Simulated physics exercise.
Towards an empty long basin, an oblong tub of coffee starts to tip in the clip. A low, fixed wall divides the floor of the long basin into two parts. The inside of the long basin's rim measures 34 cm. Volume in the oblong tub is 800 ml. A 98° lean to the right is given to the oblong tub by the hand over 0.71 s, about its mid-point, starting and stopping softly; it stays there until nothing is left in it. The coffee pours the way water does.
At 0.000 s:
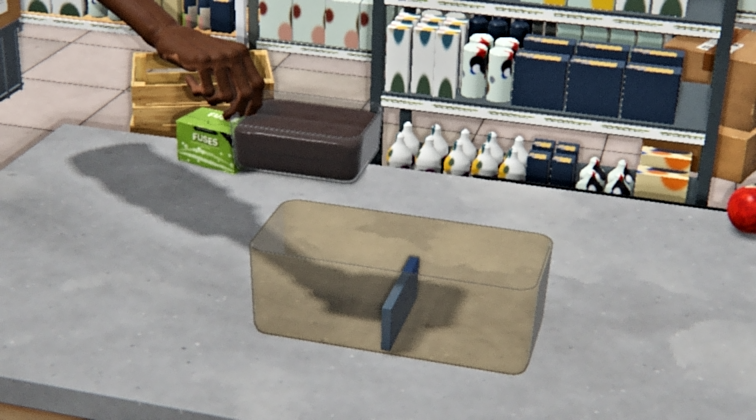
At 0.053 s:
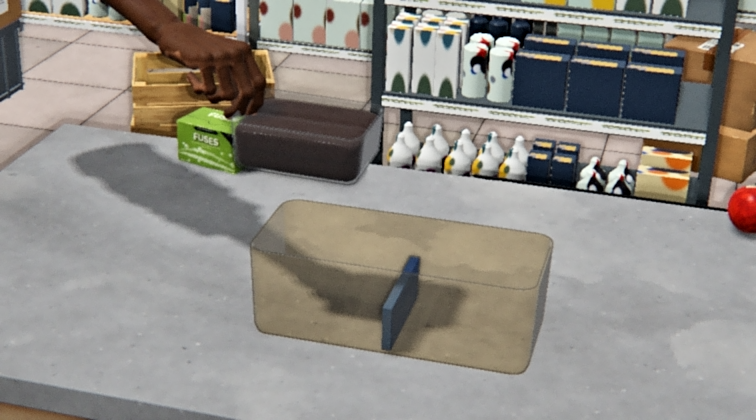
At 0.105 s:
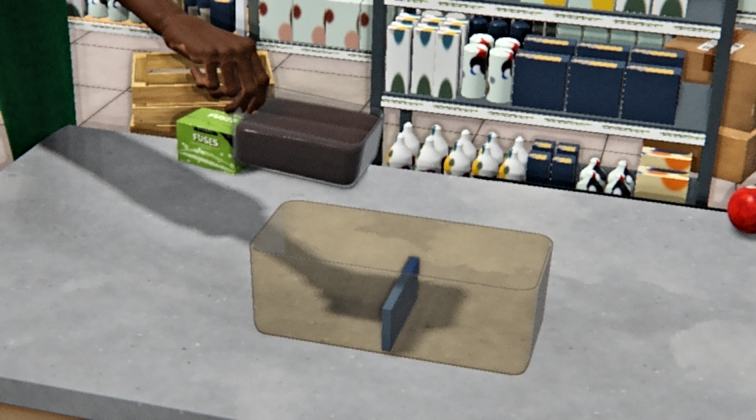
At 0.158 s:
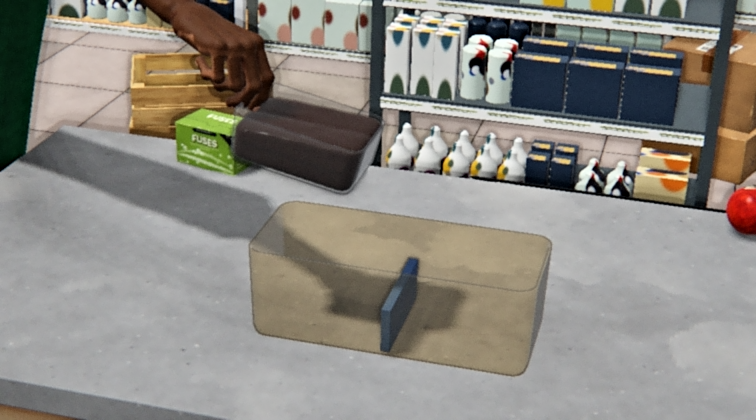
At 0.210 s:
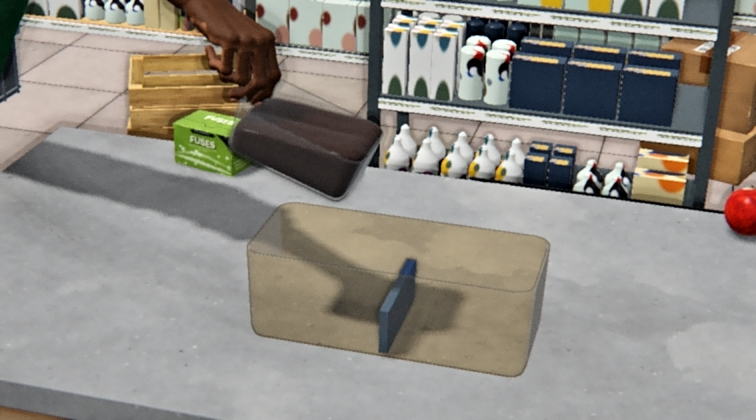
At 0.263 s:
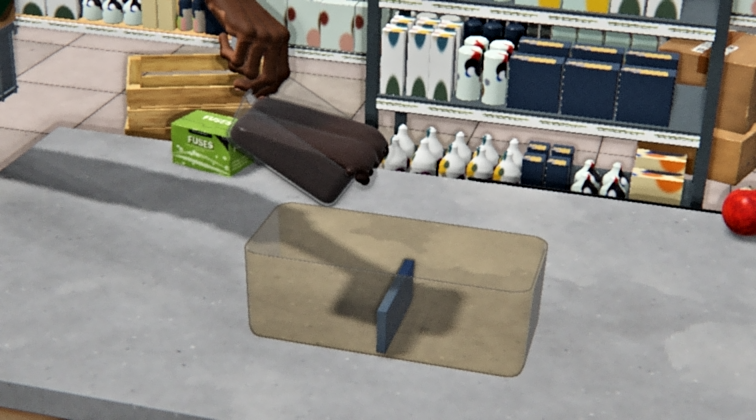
A hand beside a green box of fuses slowly tilted a clear tub of dark coffee to the right, above a long, see-through basin with a small blue wall inside, on a grey counter.
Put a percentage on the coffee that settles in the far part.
Roughly 62 per cent ends up there.
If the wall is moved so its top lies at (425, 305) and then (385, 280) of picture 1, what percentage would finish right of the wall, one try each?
35 then 70 %.
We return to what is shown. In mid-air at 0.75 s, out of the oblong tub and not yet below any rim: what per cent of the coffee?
Some 5 % is up in the air.
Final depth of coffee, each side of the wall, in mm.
Left part: About 12 mm; right part: About 22 mm.
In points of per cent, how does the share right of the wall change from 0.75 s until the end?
Looks like it went upward, around 2 per cent.
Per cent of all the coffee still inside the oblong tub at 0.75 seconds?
I'd say some 3 per cent remains.
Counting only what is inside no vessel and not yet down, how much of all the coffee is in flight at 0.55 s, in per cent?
Close to 36 per cent, I'd say.
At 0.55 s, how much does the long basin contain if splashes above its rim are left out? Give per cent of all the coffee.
The basin holds roughly 48 in a hundred parts at that moment.
Then, 0.55 s in, the tilt is 86° and 13 per cent is still to pour, 4 is left of the wall and 44 right of it.
Then, 0.75 s in, the tilt is 98° and 3 per cent is still to pour, 26 is left of the wall and 60 right of it.
Then, 0.97 s in, the tilt is 98° and 0 per cent is still to pour, 30 is left of the wall and 61 right of it.
Then, 1.21 s in, the tilt is 98° and 0 per cent is still to pour, 31 is left of the wall and 61 right of it.
Finally, 31 per cent lies left of the wall, 62 right of it and 8 outside.
